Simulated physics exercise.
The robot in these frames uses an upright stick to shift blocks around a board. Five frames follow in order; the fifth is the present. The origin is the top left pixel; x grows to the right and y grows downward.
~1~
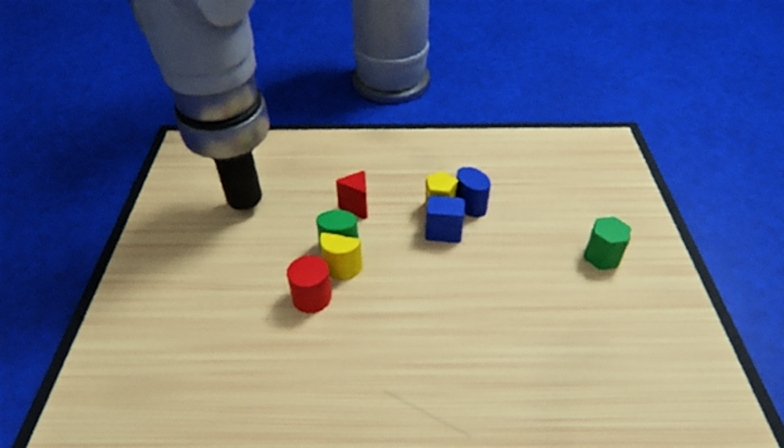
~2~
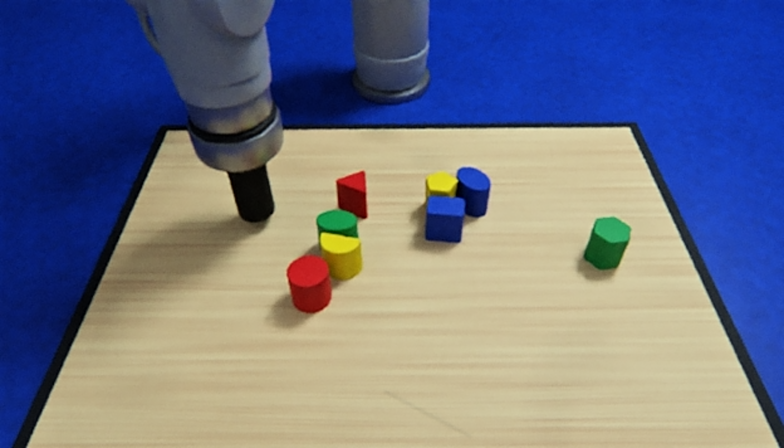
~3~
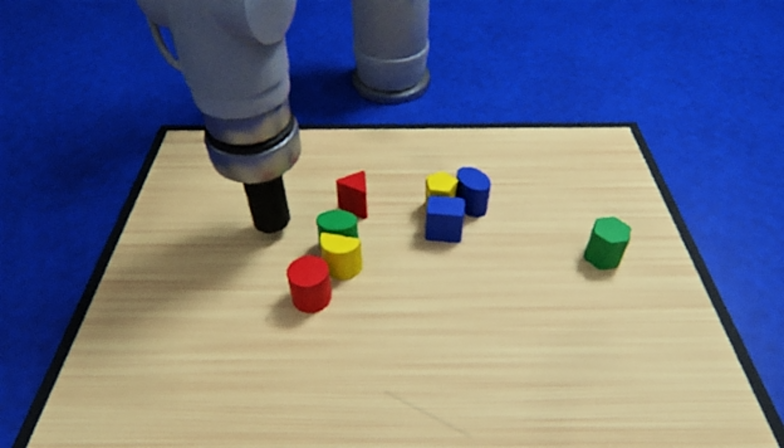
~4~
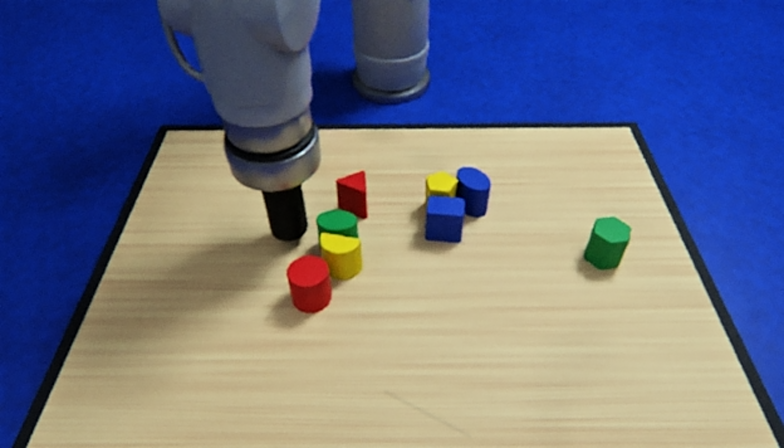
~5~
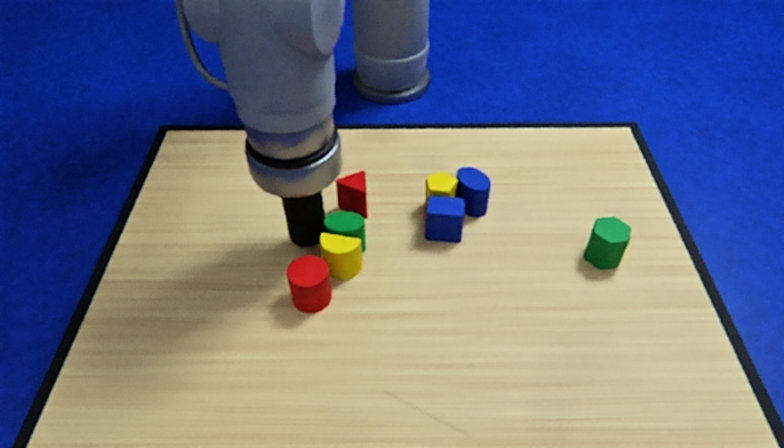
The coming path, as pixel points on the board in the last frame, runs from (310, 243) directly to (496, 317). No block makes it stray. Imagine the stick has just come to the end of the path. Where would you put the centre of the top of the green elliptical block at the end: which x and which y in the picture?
I'd say the green elliptical block ends with its top centre at (412, 226).
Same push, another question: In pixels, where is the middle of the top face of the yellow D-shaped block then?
Expect it around (354, 262).
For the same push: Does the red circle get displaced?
Short answer: No.
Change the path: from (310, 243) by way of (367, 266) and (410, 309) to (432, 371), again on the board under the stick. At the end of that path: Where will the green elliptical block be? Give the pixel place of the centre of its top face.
At roughly (406, 229).
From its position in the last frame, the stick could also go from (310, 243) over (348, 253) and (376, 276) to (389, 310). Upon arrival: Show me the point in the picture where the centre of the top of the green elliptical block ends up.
I'd place it at (406, 231), taking the centre of its top.
What follows on the original path. One third of the way, stick at (367, 257); yellow D-shaped block at (354, 261); green elliptical block at (398, 225), turned 80° anticlockwise.
Two thirds of the way, stick at (430, 281); yellow D-shaped block at (354, 262), turned 10° clockwise; green elliptical block at (412, 226).
At the end, stick at (498, 308); red circle in place; yellow D-shaped block at (354, 262), turned 10° clockwise; green elliptical block at (412, 226), turned 135° anticlockwise.
